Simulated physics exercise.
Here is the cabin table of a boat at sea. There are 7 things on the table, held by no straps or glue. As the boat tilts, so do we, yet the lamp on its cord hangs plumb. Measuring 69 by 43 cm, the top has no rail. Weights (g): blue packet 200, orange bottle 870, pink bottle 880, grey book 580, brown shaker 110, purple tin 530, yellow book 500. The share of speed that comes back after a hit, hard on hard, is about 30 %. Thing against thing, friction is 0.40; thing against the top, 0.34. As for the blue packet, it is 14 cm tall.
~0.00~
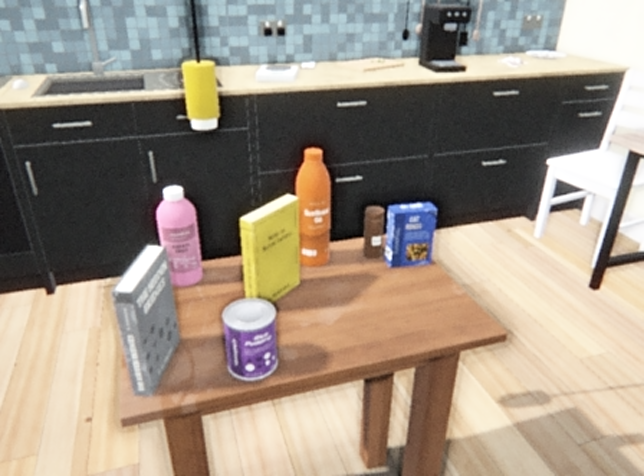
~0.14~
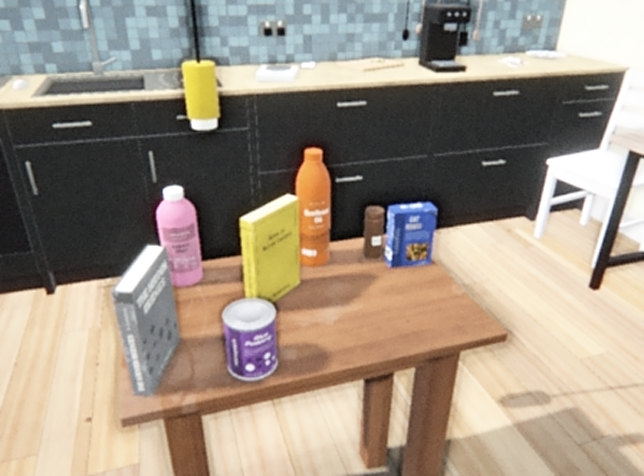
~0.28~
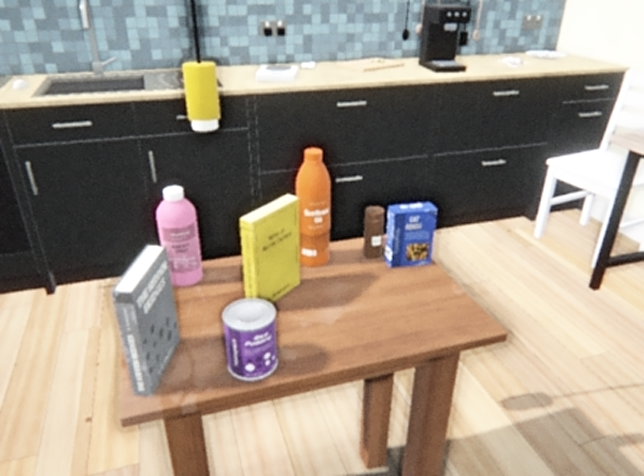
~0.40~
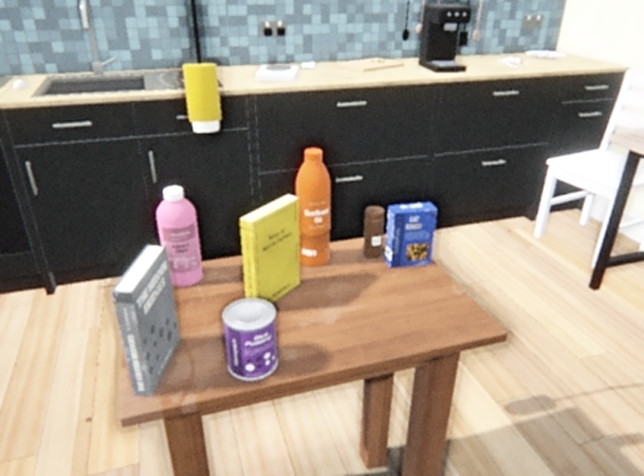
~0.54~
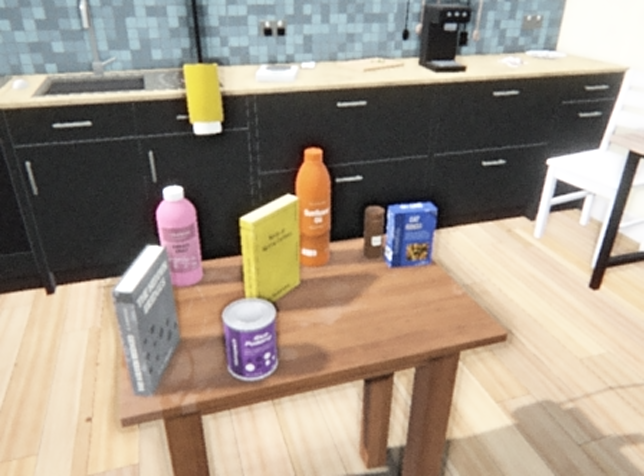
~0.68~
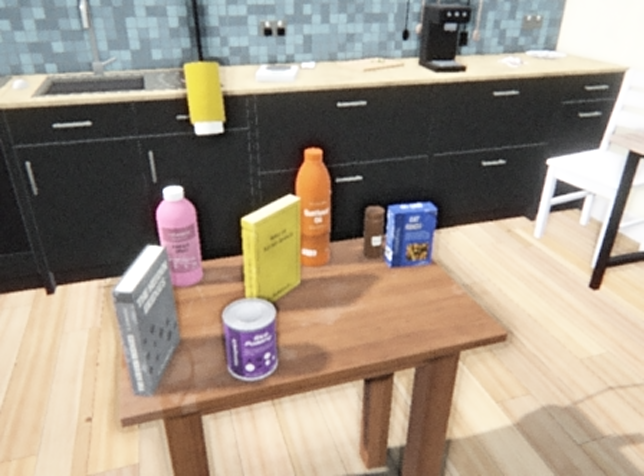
A yellow lamp hanging at upper left shifts very slightly on its cord in a kitchen-like cabin, seen from a little above a wooden table. Grey and yellow books, a purple tin and a pink bottle stand left of an orange bottle, with a brown shaker and blue packet to its right. Soft shadows shift and spread across the floor at lower right, while the seven tabletop things and the view stay still.
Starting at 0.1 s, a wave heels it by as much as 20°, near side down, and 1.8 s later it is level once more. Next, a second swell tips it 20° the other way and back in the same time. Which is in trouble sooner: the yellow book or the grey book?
The former of the two.
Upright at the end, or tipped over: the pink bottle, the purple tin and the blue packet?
Final state - pink bottle: Remains on its base; purple tin: Remains on its base; blue packet: Goes over.
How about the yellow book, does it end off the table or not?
Yellow book: Goes out of bounds.
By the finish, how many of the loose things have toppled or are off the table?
The number is 3.
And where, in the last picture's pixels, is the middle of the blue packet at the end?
It settles somewhere near (451, 283).
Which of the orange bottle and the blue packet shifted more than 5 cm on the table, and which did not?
First the orange bottle: It departs its position; then the blue packet: It departs its position.
Around 1.28 s, heel 16°, near side down; yellow book on its side near (355, 349); blue packet on its side; orange bottle tipped 35° against what carries it.
Around 1.58 s, heel 6°, near side down; yellow book now off the table; blue packet on its side; orange bottle on its side.
Around 2.18 s, heel 4°, far side down; blue packet on its side; orange bottle on its side.
Finally (4.2 s), off the table, yellow book; on their side or leaning hard on the table, blue packet and orange bottle; the other 4 still in place (within 5 cm). Final places as that camera would see them, grey book near (150, 319). Yellow book went at 0.94 s; grey book was never lost.
